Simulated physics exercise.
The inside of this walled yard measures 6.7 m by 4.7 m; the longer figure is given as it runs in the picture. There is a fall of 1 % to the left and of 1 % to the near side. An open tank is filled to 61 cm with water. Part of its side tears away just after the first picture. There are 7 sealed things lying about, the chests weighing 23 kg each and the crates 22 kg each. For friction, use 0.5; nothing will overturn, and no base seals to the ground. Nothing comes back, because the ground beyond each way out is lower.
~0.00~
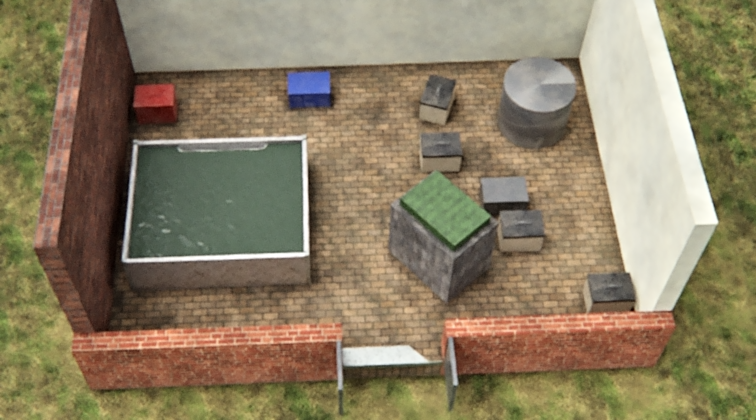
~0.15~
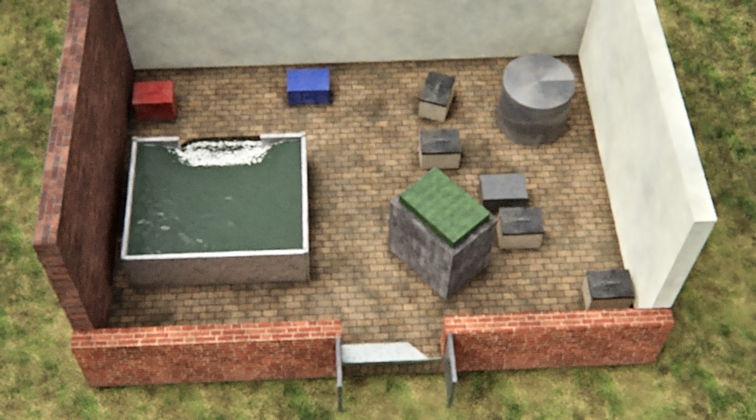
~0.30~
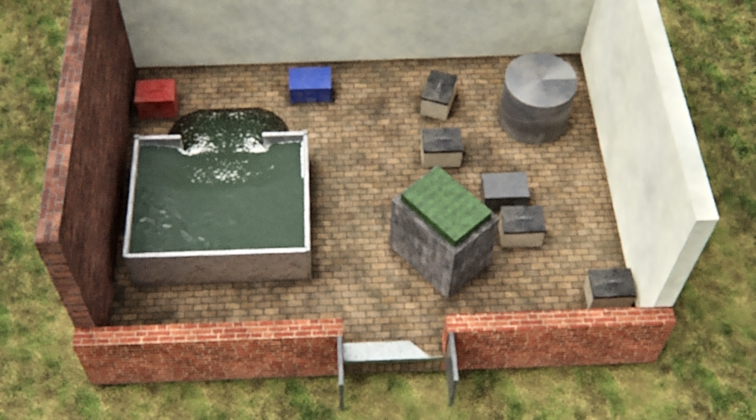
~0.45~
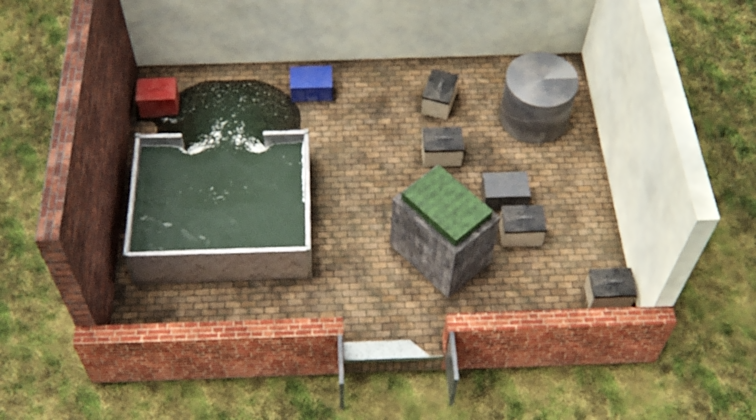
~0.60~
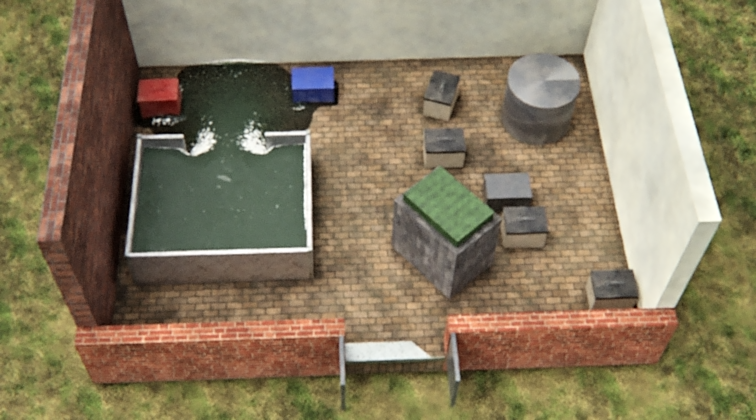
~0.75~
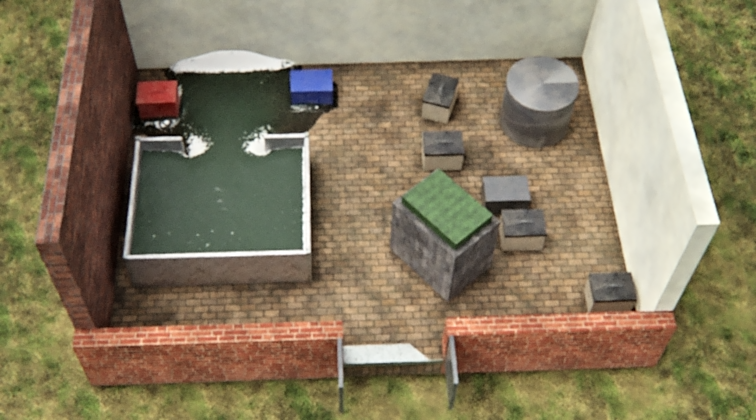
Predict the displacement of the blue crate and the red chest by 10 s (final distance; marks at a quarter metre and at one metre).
As for distance, the blue crate ends up well away and the red chest is shoved slightly.
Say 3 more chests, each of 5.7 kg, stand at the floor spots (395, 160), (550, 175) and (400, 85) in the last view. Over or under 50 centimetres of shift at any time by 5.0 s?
First beyond, then beyond, then beyond.
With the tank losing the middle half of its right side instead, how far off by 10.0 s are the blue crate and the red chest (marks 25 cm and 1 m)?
Log: Blue crate negligible displacement; red chest negligible displacement.
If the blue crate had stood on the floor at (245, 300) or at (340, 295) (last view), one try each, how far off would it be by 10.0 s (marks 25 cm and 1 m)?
In that order: It hardly budges; it hardly budges.
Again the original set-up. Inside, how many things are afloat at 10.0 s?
The count is 0.
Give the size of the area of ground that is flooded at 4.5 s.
That flooded area is roughly 23 m2.
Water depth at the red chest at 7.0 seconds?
Depth approx. 12 cm.
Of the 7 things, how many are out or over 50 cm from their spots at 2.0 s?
1.
After 2.0 s the blue crate is near (365, 75), 0.8 m from its start, aground; the red chest is near (150, 72), 0.2 m from its start, afloat; 0 of 7 are out; 1 afloat.
After 4.5 s the blue crate is near (480, 92), 2.4 m from its start, aground; the red chest is near (199, 99), 0.6 m from its start, afloat; 0 of 7 are out; 1 afloat.
After 7.0 s the blue crate is near (494, 83), 2.6 m from its start, afloat; the red chest is near (167, 87), 0.2 m from its start, afloat; 0 of 7 are out; 2 afloat.
After 10.0 s the blue crate is near (489, 126), 2.6 m from its start, aground; the red chest is near (190, 109), 0.6 m from its start, aground; 0 of 7 are out; 0 afloat.
